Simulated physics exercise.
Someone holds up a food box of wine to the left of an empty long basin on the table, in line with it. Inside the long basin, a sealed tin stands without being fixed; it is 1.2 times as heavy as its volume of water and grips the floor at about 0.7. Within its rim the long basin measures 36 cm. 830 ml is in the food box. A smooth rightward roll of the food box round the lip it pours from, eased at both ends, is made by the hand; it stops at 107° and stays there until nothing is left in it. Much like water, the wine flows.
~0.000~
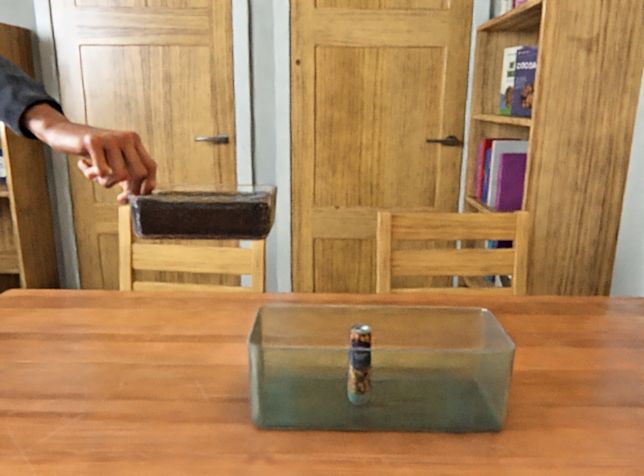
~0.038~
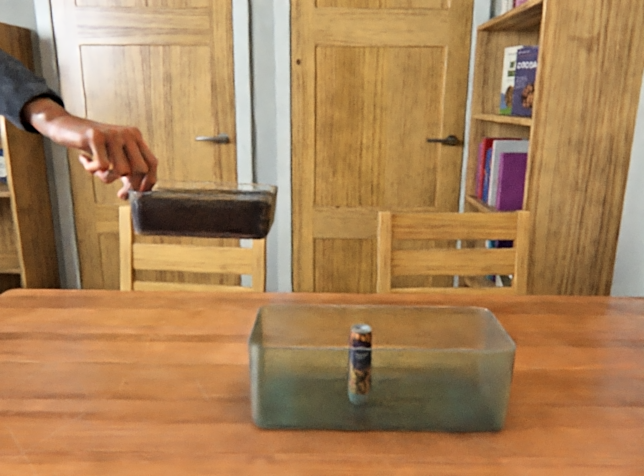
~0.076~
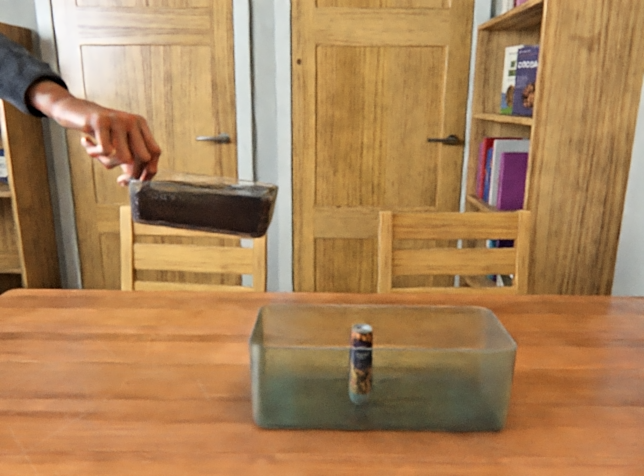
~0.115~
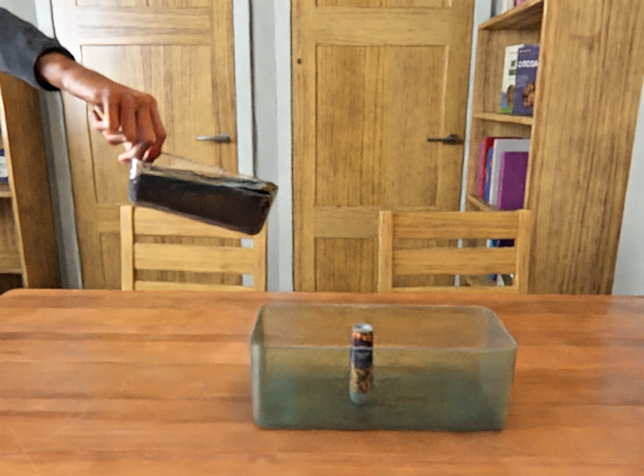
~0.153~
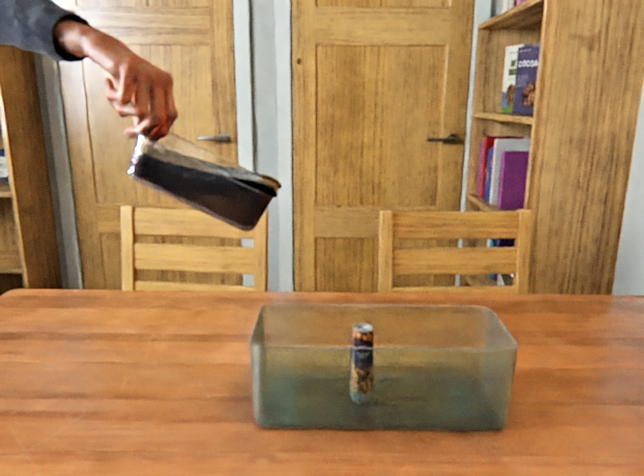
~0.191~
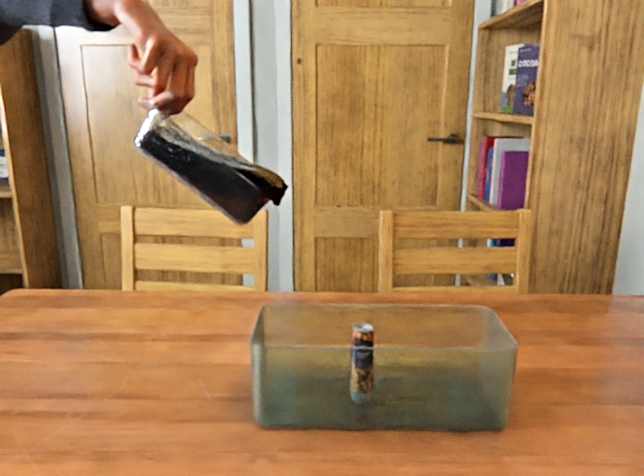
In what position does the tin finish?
It finishes upright.
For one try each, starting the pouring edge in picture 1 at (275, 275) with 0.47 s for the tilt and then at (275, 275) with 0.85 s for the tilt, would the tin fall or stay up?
Trial 1 - tin tips; trial 2 - tin tips.
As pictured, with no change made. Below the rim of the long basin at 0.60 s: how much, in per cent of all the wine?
Looks like about 84 % of the whole amount.
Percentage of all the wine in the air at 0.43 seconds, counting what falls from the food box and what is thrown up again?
Share: Roughly 74 per cent.
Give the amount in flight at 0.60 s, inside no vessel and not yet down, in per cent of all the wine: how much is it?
Something like 12 per cent is in the air then.
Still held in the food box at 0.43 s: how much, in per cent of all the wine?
Some 20 % of it is still there.
Then, 0.43 s in, the tilt is 105° and 20 per cent is still to pour; the tin stands where it began.
Then, 0.60 s in, the tilt is 107° and 1 per cent is still to pour; the tin stands where it began.
Then, 0.77 s in, the tilt is 107° and 0 per cent is still to pour; the tin stands where it began.
Then, 0.97 s in, the tilt is 107° and 0 per cent is still to pour; the tin stands where it began.
Finally, the tin stands where it began.
